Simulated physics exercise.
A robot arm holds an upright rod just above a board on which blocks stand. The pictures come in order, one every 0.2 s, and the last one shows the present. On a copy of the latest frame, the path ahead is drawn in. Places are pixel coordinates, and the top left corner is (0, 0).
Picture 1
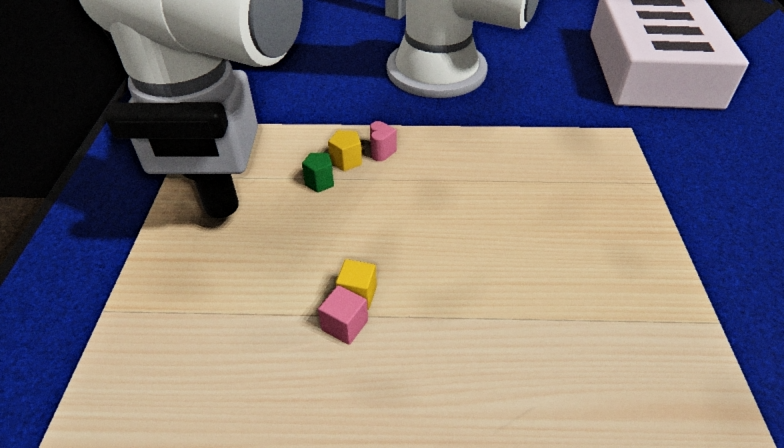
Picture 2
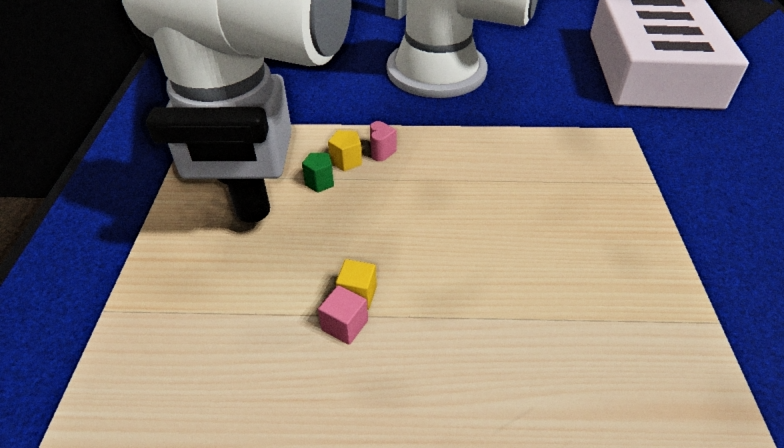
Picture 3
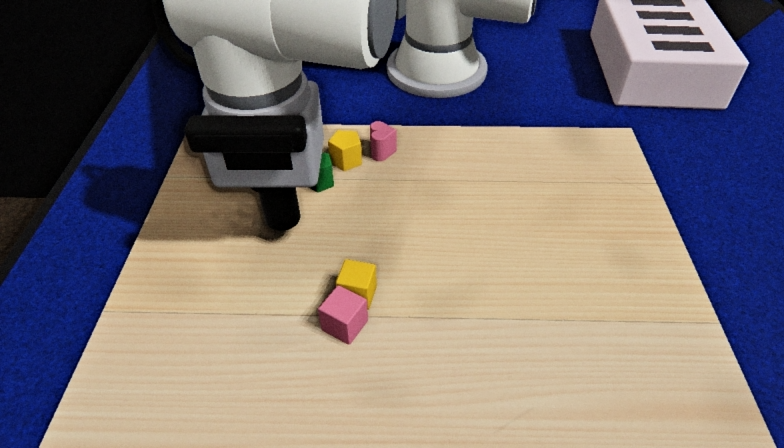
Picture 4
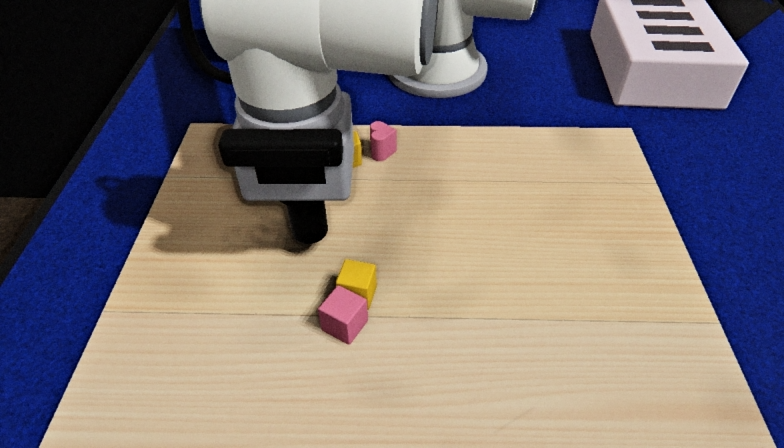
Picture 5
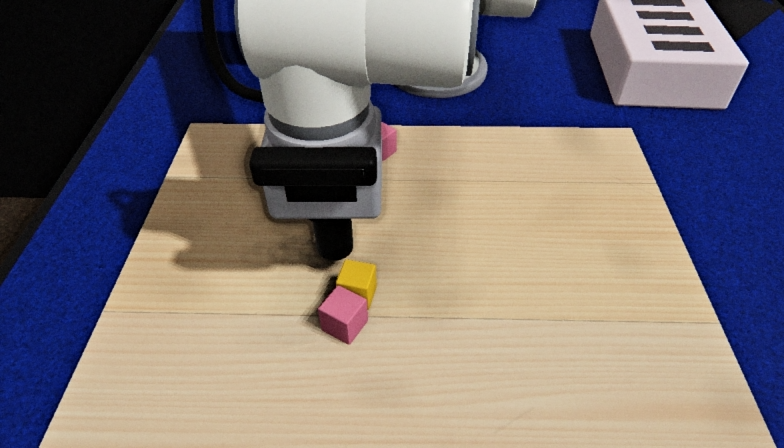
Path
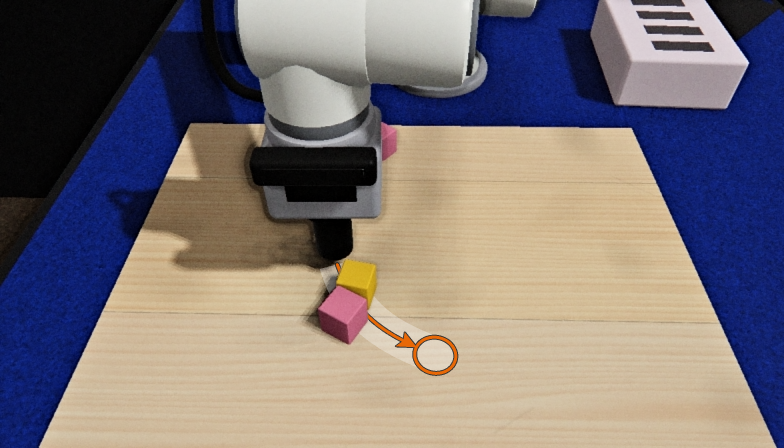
Robot arm moving a black upright rod rightward and slightly nearer over a wooden board, while the coloured blocks stay still.
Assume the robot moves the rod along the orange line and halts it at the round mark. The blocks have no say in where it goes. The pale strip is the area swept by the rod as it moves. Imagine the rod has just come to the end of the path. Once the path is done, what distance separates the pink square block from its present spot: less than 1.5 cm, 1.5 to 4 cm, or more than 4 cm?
Movement: 1.5 to 4 cm.
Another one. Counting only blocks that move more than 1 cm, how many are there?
Of all the blocks, two travel more than a centimetre.
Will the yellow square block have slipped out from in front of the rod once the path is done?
No
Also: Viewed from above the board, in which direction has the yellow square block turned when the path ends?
Seen from above, its turn is clockwise.
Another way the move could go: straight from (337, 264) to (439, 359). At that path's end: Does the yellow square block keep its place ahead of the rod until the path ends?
No, it doesn't check out.
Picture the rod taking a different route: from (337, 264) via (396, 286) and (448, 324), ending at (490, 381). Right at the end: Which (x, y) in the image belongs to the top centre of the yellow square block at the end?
It is at (390, 296).
Path on the board, from (337, 264) via (354, 300) and (388, 332), ending at (435, 355).
On the path given first. One third of the way, rod (353, 284); pink square block (344, 314), turned 15° clockwise; yellow square block (380, 297), turned 25° clockwise.
Two thirds of the way, rod (387, 316); pink square block (352, 335), turned 75° clockwise; yellow square block (420, 329), turned 15° clockwise.
At the end, rod (437, 340); pink square block (352, 335), turned 75° clockwise; yellow square block (467, 359), turned 35° clockwise.
